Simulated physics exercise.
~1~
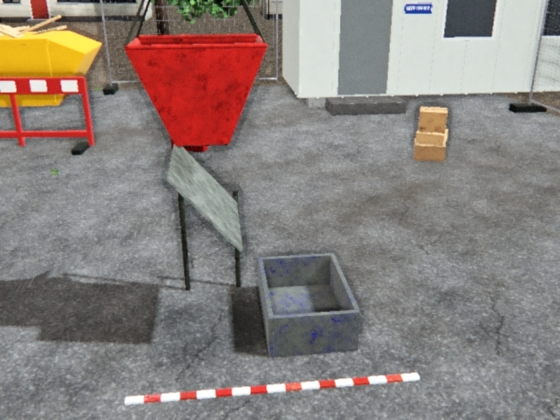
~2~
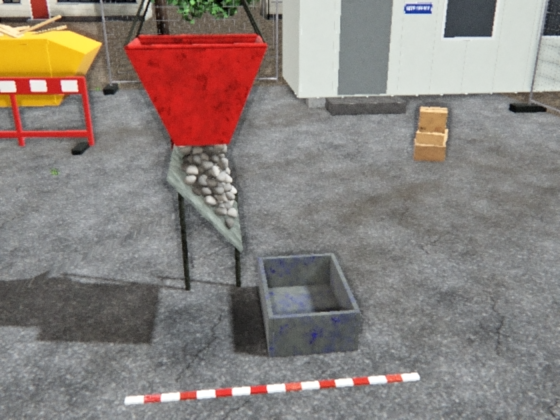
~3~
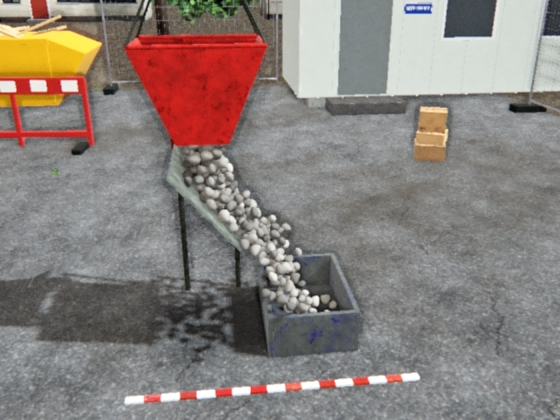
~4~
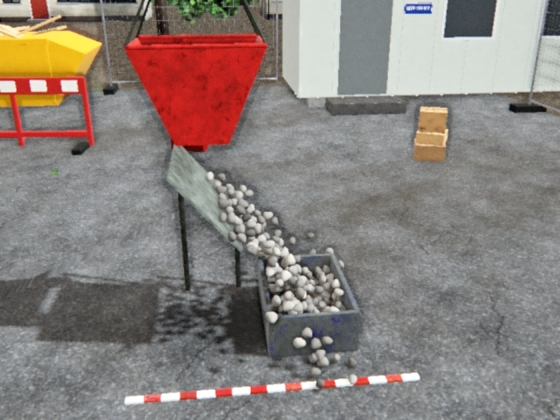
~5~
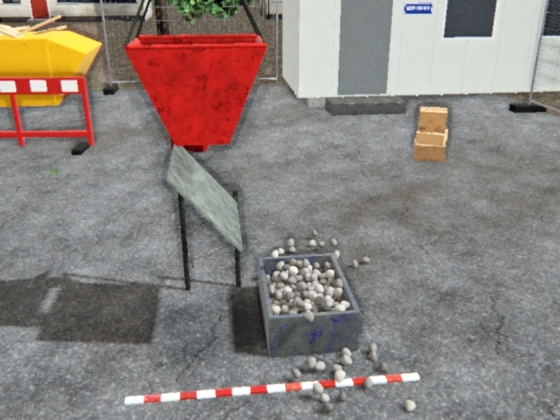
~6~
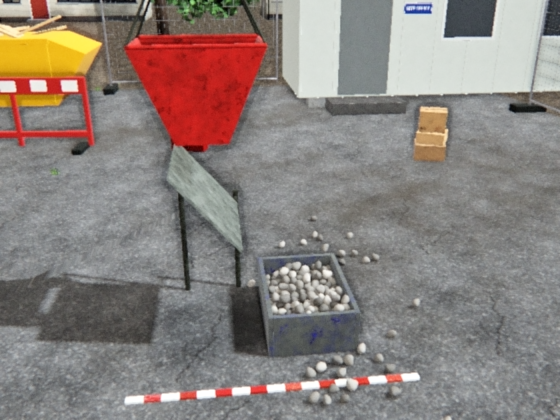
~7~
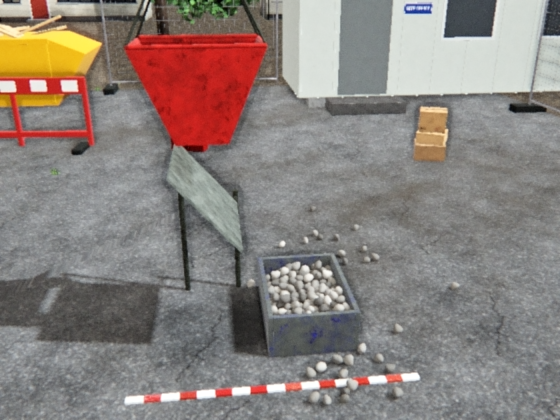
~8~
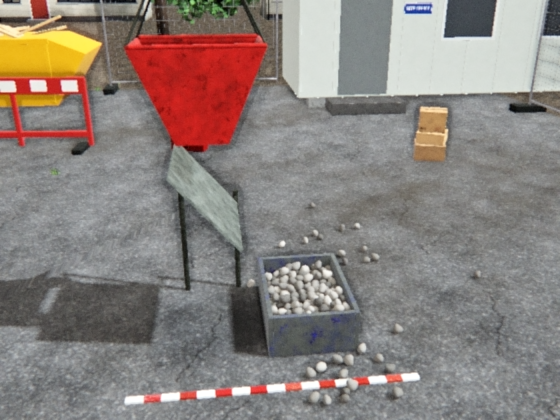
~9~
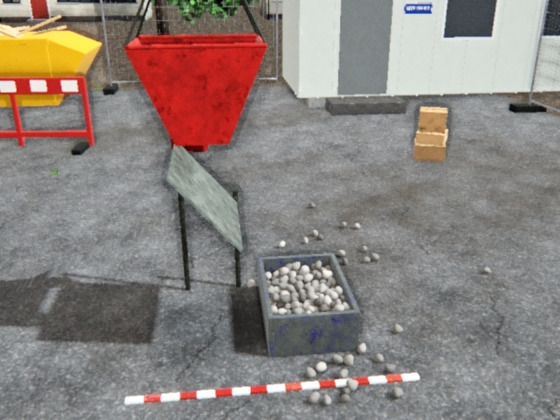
The video shows rounded grey stones dropping from a red hopper onto a tilted slab and sliding down to the right into an open grey box. Most settle inside it, while some spill over and scatter on the ground in front, behind and to the right.
